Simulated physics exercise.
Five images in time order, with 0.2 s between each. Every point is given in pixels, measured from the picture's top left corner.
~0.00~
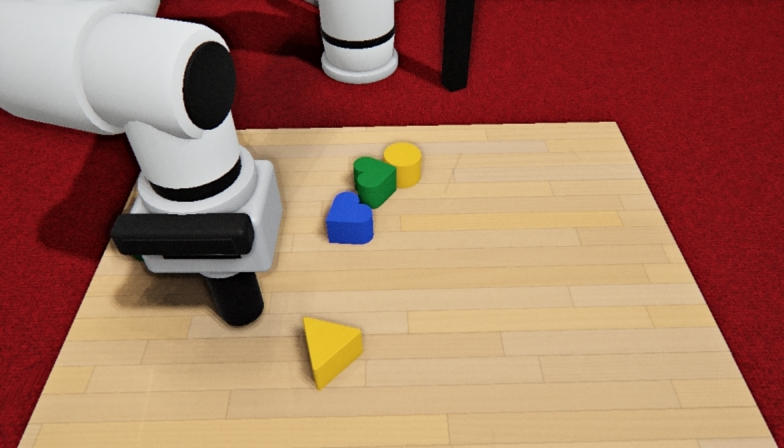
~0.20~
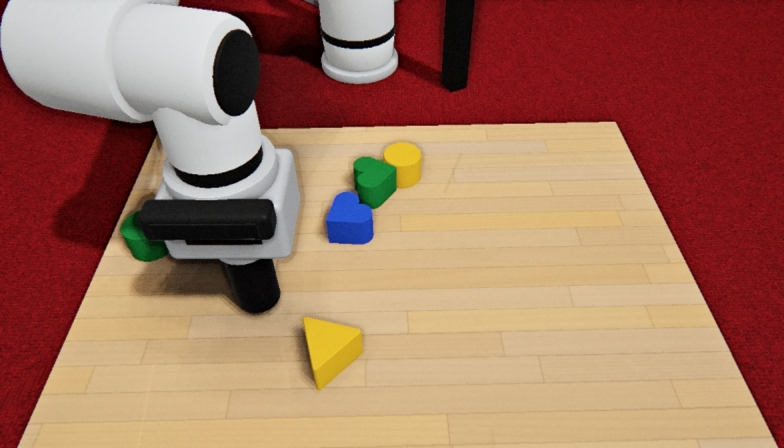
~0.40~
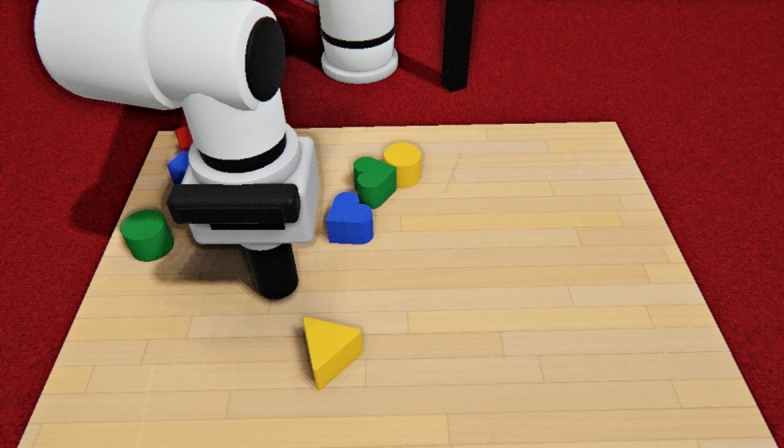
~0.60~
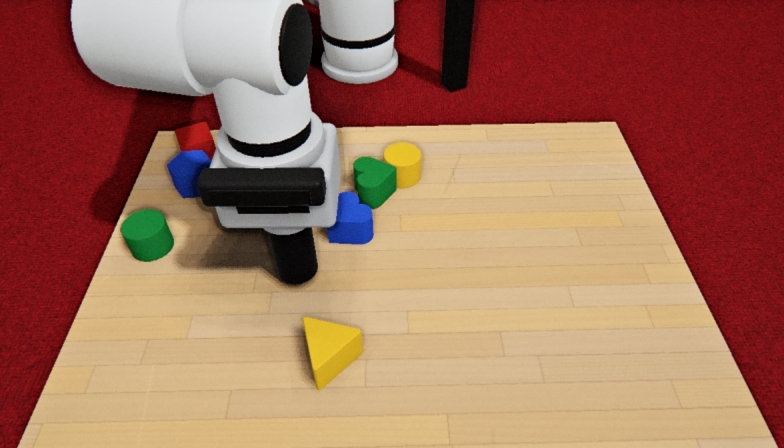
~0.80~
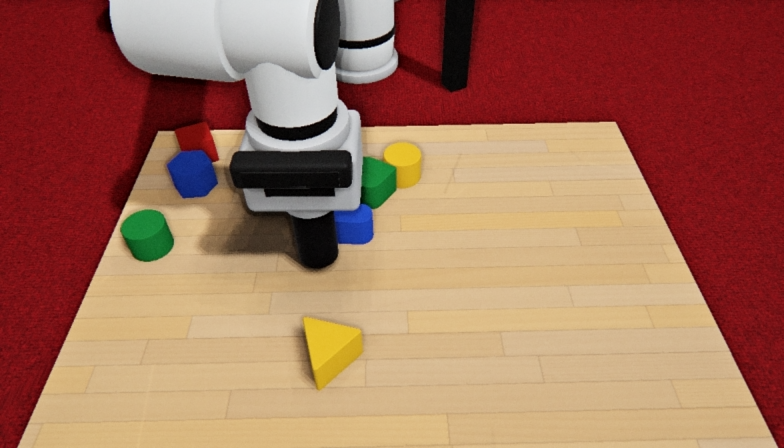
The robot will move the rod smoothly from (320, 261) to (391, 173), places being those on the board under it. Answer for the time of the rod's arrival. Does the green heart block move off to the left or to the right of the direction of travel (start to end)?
My prediction: Rightwards.
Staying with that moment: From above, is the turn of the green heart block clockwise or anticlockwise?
It is turned anticlockwise.
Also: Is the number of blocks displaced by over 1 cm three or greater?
Yes, I think so.
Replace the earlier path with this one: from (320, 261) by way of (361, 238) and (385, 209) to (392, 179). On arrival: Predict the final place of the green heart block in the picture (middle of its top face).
It is going to be at (361, 141).
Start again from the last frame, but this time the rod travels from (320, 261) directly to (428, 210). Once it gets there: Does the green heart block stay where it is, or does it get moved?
That block ends up displaced.
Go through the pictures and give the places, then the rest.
In the first frame, rod's lower end at (243, 309); blue heart block at (349, 208); green heart block at (372, 170); yellow disc at (402, 153).
In the second frame, rod at (259, 296); blocks still.
In the third frame, rod at (278, 283); blocks still.
In the fourth frame, rod at (298, 269); blocks still.
In the fifth frame, rod at (319, 254); blue heart block partly hidden; green heart block at (372, 170); yellow disc at (402, 153).
What follows on the original path. One third of the way, rod at (346, 221); blue heart block at (374, 189), turned 50° clockwise; green heart block at (388, 160), turned 25° anticlockwise; yellow disc at (412, 139).
Two thirds of the way, rod at (370, 193); blue heart block at (404, 180), turned 85° clockwise; green heart block at (398, 157), turned 70° anticlockwise; yellow disc at (413, 134).
At the end, rod at (391, 166); blue heart block at (409, 179), turned 105° clockwise; green heart block at (424, 142), turned 25° anticlockwise; yellow disc at (432, 122).
